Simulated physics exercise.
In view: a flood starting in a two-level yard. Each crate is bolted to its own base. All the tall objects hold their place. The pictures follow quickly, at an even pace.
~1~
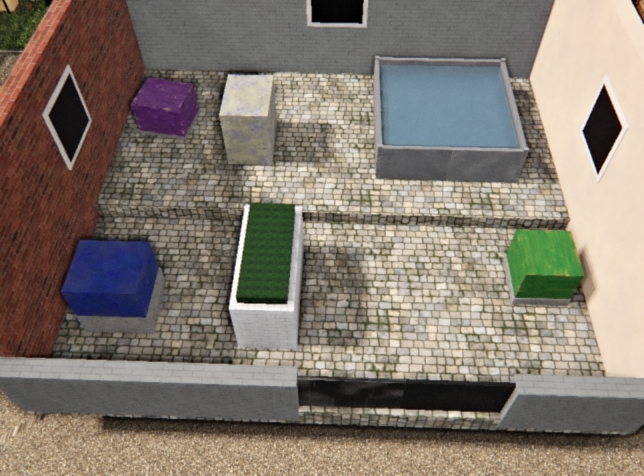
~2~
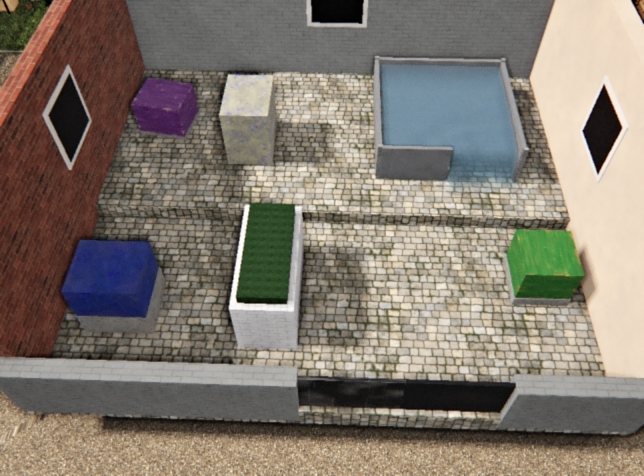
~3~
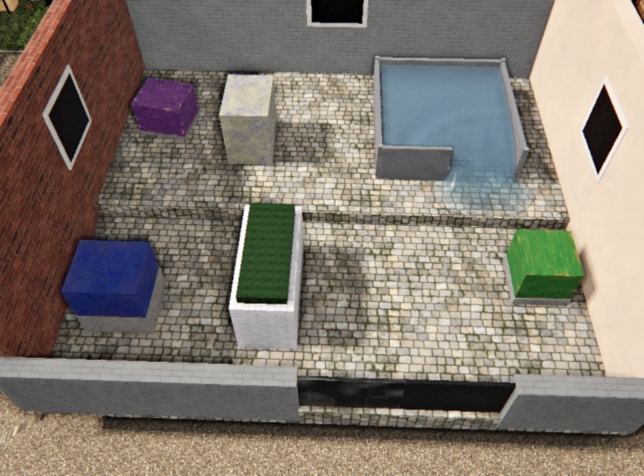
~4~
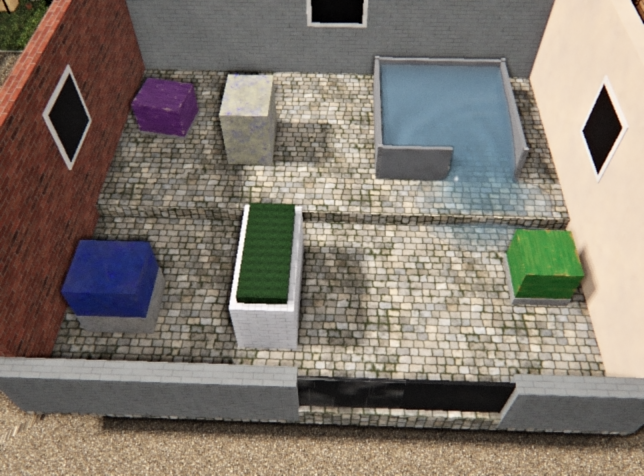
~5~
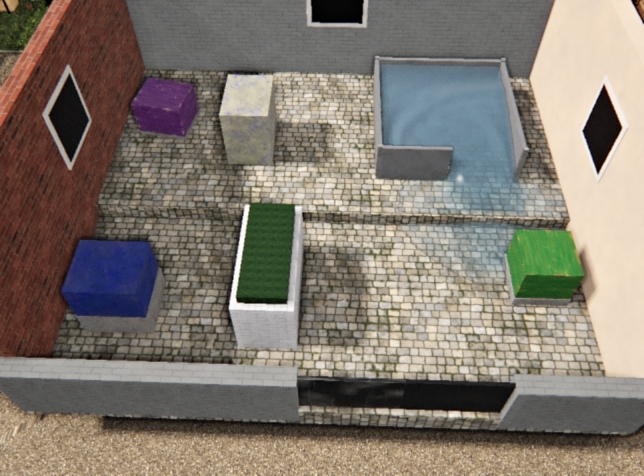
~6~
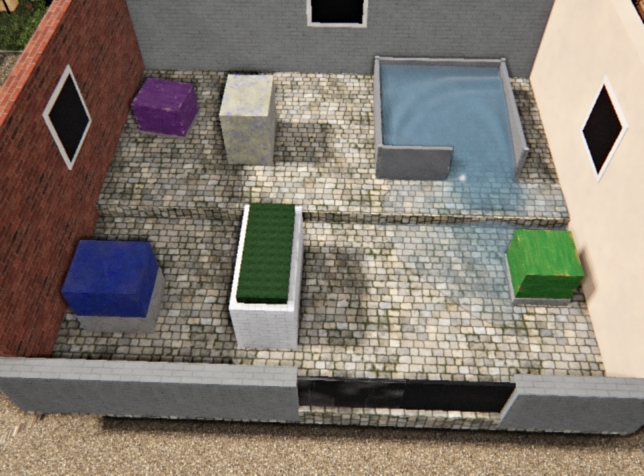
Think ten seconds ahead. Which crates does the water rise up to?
One by one: The purple crate stays dry; the blue crate stays dry; the green crate gets wet.
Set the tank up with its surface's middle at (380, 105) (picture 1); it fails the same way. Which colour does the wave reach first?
It is the green one.
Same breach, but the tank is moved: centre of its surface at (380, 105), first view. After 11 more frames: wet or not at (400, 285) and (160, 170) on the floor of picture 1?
As listed: Under water, dry.
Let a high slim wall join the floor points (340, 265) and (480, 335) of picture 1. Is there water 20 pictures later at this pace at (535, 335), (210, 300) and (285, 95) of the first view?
In turn: Wet, clear, no water.
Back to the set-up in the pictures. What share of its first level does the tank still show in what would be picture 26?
Close to 46 %.
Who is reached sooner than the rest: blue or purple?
It is the one in blue.
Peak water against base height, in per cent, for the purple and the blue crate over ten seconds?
About 0 and 40 per cent.
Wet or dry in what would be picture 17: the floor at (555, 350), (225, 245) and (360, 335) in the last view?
In turn: Wet, no water, covered.
A moment on, water covers 20 % of the floor; the purple crate not reached, the blue crate not reached, the green crate water round its plinth.
Next, water covers 25 % of the floor; the purple crate not reached, the blue crate not reached, the green crate water round its plinth.
Then, water covers 35 % of the floor; the purple crate not reached, the blue crate water round its plinth, the green crate water round its plinth.
Later, water covers 50 % of the floor; the purple crate not reached, the blue crate water round its plinth, the green crate water round its plinth.
In the end, water covers 55 % of the floor; the purple crate stayed above the water, the blue crate stayed above the water, the green crate was topped.
